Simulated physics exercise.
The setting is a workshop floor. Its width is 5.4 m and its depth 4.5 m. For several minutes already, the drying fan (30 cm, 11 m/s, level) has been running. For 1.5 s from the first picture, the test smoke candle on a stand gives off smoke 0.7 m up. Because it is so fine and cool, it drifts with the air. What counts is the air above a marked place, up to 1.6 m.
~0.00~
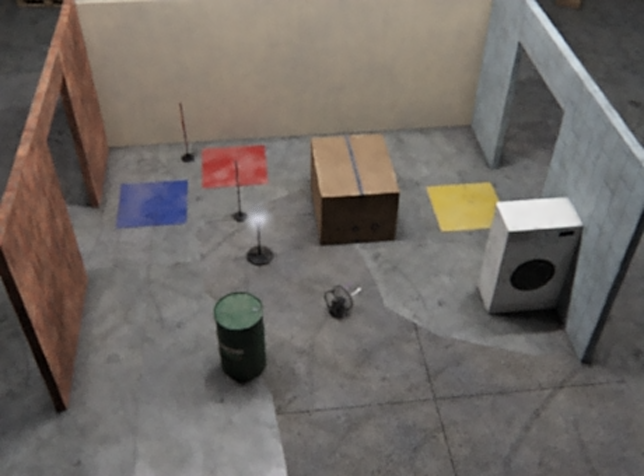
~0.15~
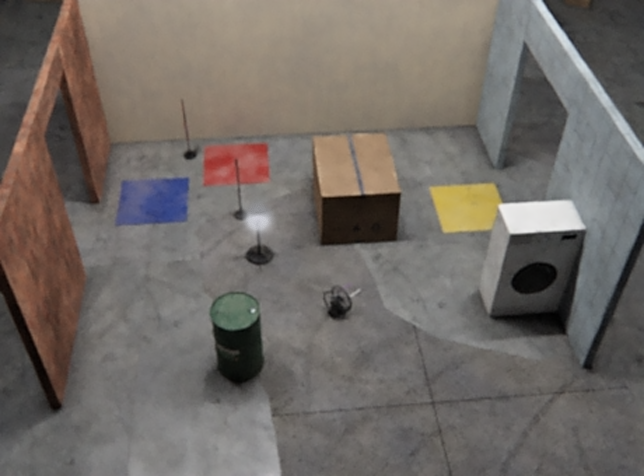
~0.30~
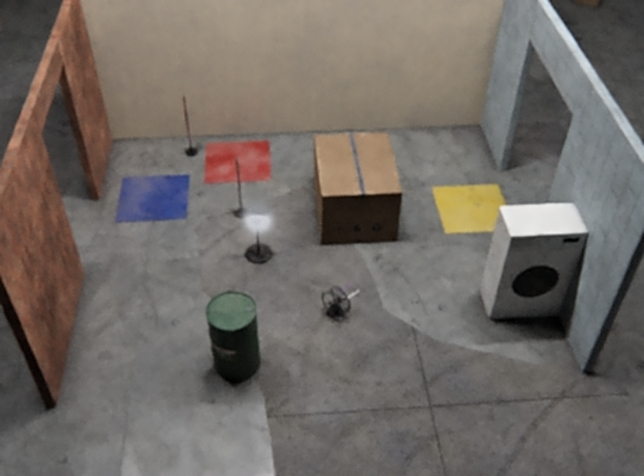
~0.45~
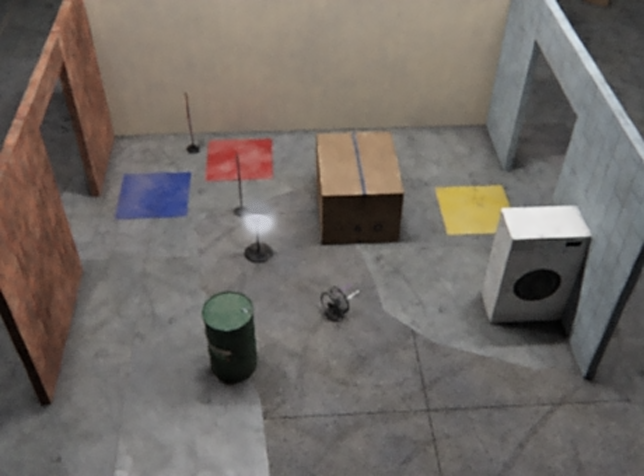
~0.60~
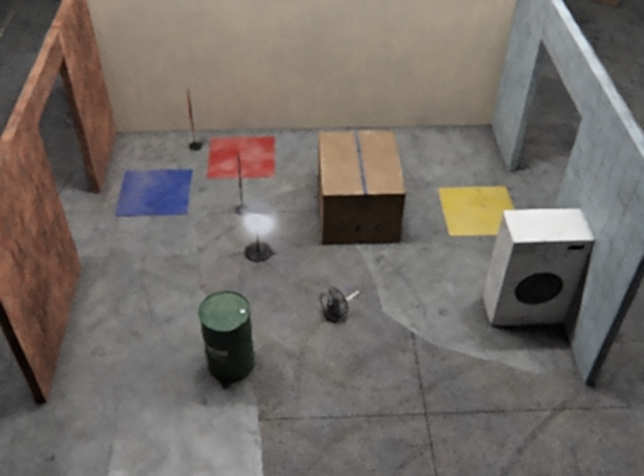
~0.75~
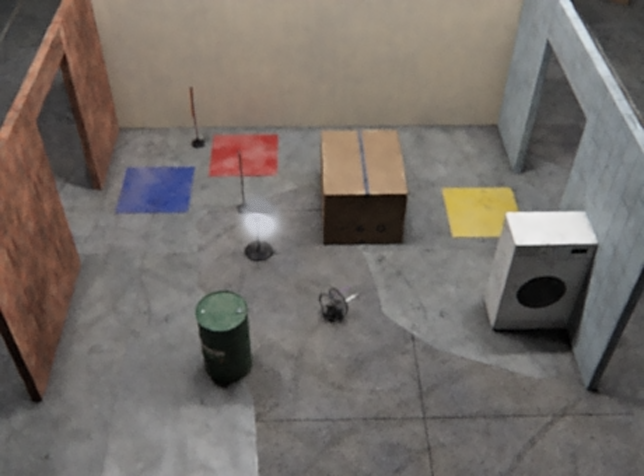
A faint white puff of smoke hung above a small stand near a green barrel, barely changing, while the view shifted slightly around a walled floor with a large carton, a fan and coloured squares.
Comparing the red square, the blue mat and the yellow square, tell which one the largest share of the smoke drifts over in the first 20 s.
That would be yellow.
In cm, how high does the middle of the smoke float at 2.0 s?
50 cm.
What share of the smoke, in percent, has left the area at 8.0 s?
About 90 per cent.
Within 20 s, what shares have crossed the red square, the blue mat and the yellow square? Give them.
About 1 per cent red, 0 per cent blue and 90 per cent yellow.
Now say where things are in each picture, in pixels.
In the first picture, the smoke is thickest near (257, 216), the test smoke candle on a stand stands at (258, 225) and the drying fan is at (339, 300).
In the second picture, the smoke is thickest near (258, 217), the yellow square is centred on (470, 207), the red square is centred on (236, 164) and the blue mat is centred on (154, 201).
In the third picture, the smoke is thickest near (258, 217).
In the fourth picture, the smoke is thickest near (258, 217), the top of a large carton is at (359, 162) and the top of a machine is at (546, 222).
In the fifth picture, the smoke is thickest near (258, 217).
In the sixth picture, the smoke is thickest near (259, 217) and a ribbon ends at (194, 115).
By 2.0 s we count, 0 % has passed over the yellow square, 0 % over the red square and 0 % over the blue mat, with 100 % still about or yet to come, and the middle of the rest is near (267, 230).
By 4.0 s we count, 12 % has passed over the yellow square, 0 % over the red square and 0 % over the blue mat, with 97 % still about or yet to come, and the middle of the rest is near (295, 267).
By 8.0 s we count, 88 % has passed over the yellow square, 0 % over the red square and 0 % over the blue mat, with 8 % still about or yet to come.
By 20.0 s we count, 89 % has passed over the yellow square, 1 % over the red square and 0 % over the blue mat, with 3 % still about or yet to come.
